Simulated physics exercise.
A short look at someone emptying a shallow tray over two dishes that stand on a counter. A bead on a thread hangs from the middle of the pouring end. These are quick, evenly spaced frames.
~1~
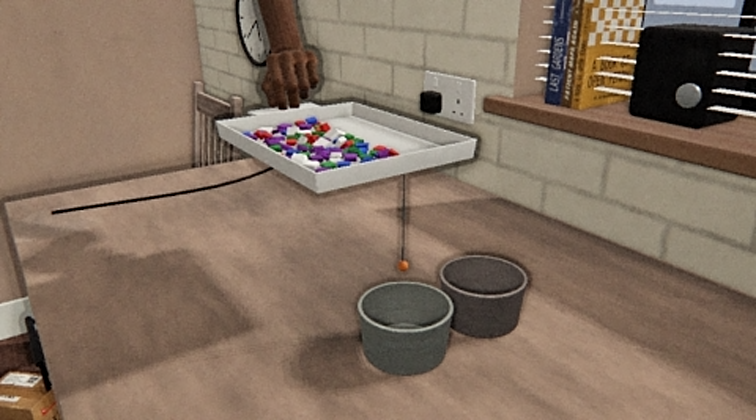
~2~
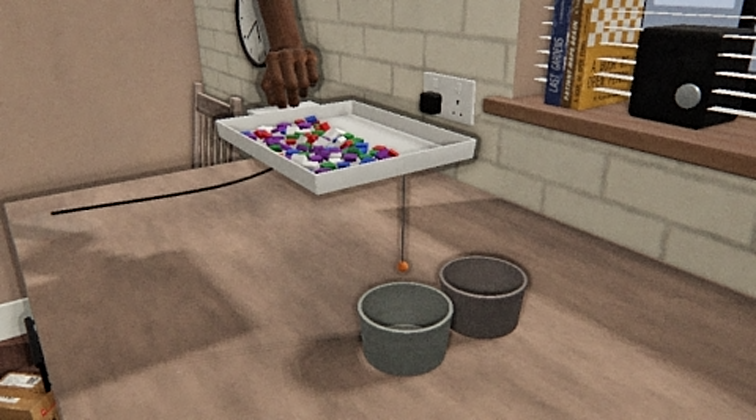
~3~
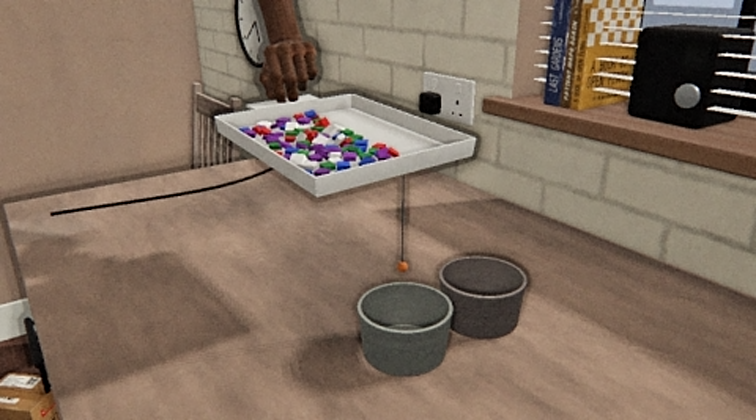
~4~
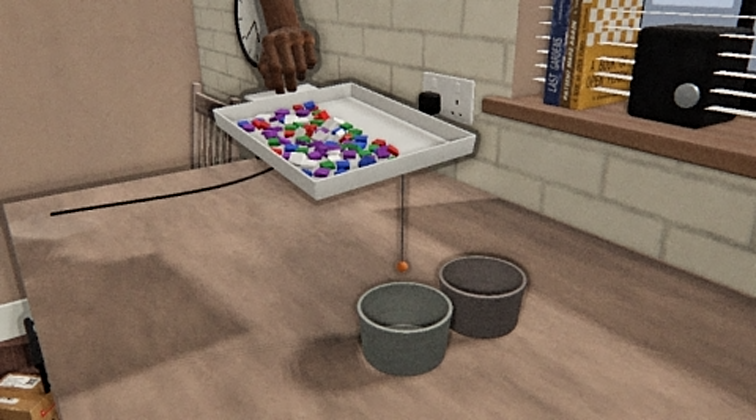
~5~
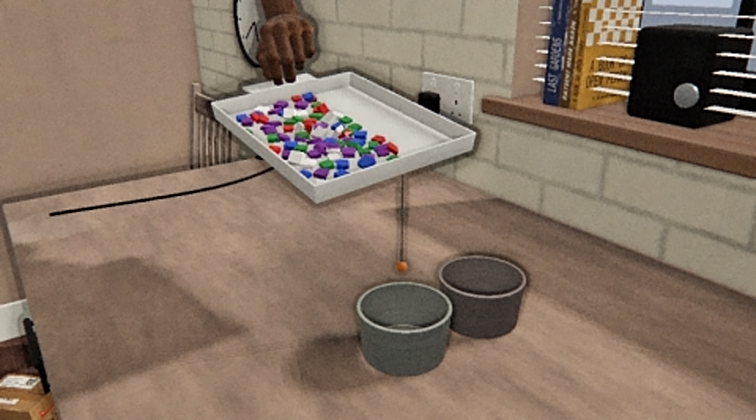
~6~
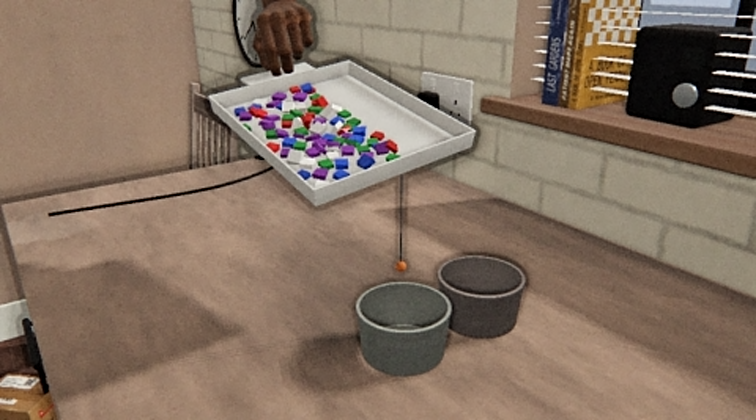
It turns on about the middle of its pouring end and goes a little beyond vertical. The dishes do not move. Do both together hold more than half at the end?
In the dishes lies less than half of it.
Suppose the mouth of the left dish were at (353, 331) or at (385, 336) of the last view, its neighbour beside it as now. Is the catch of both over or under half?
At the first place not half, at the second the smaller part.
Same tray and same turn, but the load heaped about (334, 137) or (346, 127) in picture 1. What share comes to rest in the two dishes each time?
The first gives 10 %, the second 10 %.
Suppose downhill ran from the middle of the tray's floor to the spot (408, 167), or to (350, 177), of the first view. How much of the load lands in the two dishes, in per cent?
About 70 and 30 per cent.
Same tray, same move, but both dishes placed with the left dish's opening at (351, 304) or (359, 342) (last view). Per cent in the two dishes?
The first gives 90 %, the second 0 %.
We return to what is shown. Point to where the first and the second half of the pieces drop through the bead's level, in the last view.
Around (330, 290) and then (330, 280).
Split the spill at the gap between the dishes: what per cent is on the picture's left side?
Close to 100 per cent.
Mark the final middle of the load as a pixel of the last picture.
Around (333, 355).
Soon, tray tipped steeply; all on the tray.
A while on, tray tipped right over; most on the tray; a small part outside both; a stray few in the air.
Towards the end, tray tipped past a quarter turn; a small part in the left dish; nearly all outside both.
Finally, tray tipped past a quarter turn; a small part in the left dish; none in the right dish; nearly all outside both.
